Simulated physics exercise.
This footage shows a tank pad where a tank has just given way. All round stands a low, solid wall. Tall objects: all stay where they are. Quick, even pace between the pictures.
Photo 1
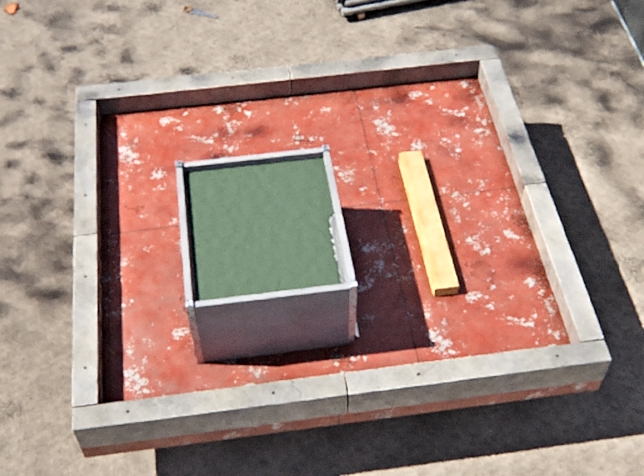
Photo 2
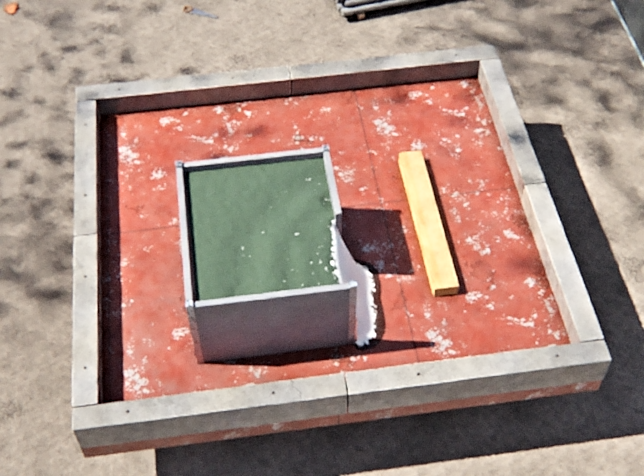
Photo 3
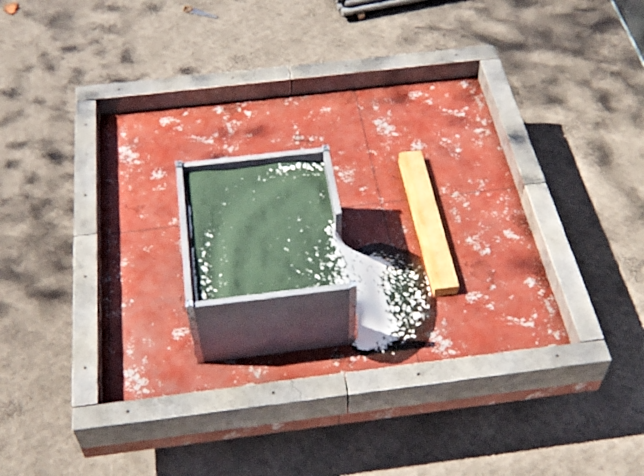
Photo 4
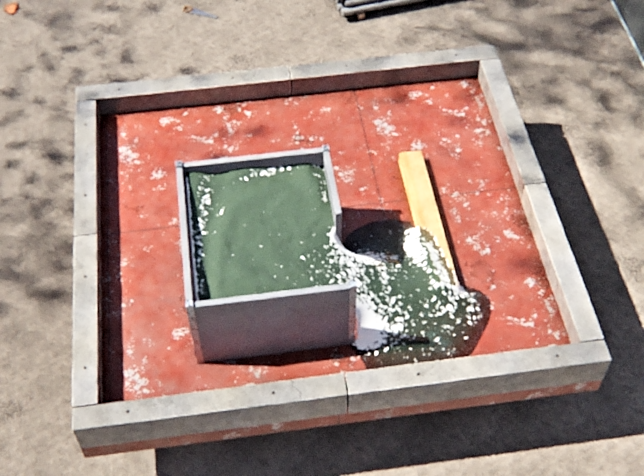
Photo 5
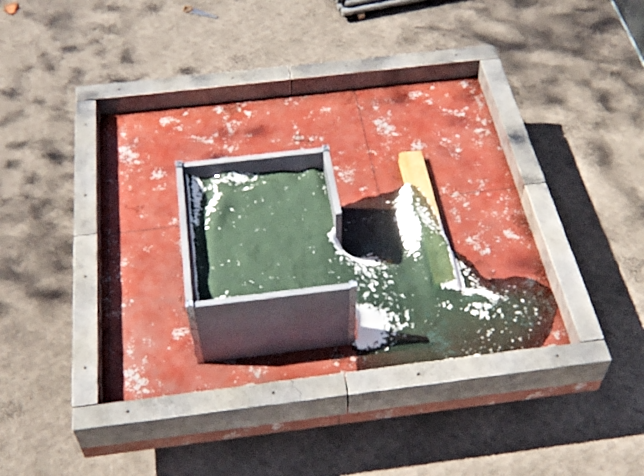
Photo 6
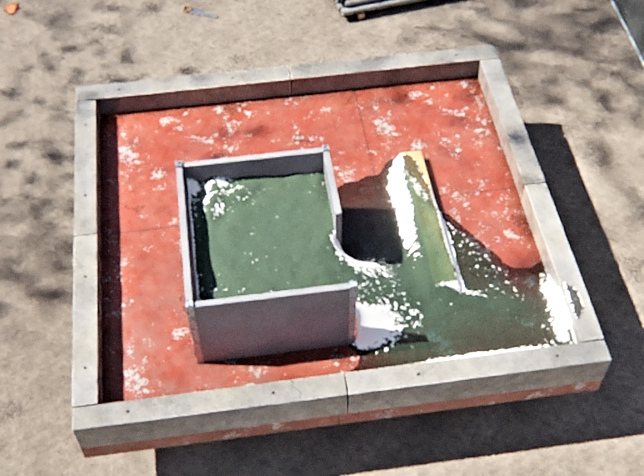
Green water pours from the right side of a square grey tank, left of centre on a red, white-flecked pad ringed by a low pale wall, seen from above by a still camera. A yellow beam lies to the tank's right. White froth spills out first, then the water spreads right, washes over the beam and reaches the right wall as the tank's level drops.
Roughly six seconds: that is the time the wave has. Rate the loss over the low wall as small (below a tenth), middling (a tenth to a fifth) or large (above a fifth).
Middling.
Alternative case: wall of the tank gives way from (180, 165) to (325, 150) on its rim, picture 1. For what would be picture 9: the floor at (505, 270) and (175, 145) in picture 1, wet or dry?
Going through them in order gives still bare, waterlogged.
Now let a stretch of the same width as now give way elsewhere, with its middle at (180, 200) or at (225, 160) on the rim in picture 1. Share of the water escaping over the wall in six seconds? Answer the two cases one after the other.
18 and 12 %.
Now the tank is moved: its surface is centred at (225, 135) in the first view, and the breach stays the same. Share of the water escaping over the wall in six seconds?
Close to 2 %.
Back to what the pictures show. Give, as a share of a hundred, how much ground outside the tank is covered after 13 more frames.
65 %, roughly.
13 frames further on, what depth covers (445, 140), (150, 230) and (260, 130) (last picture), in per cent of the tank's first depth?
I'd put them at close to 12 per cent, then 0 per cent, then 2 per cent.
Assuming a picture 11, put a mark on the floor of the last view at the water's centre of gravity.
I'd mark it close to (345, 282).
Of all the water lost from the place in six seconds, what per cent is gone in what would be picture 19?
Log: Around 80 %, estimated.
A moment on, water covers 35 % of the floor; the low wall has let 0 % over.
Next, water covers 45 % of the floor; the low wall has let 2 % over.
Then, water covers 55 % of the floor; the low wall has let 11 % over.
Later, water covers 70 % of the floor; the low wall has let 13 % over.
In the end, water covers 80 % of the floor; the low wall has let 13 % over.
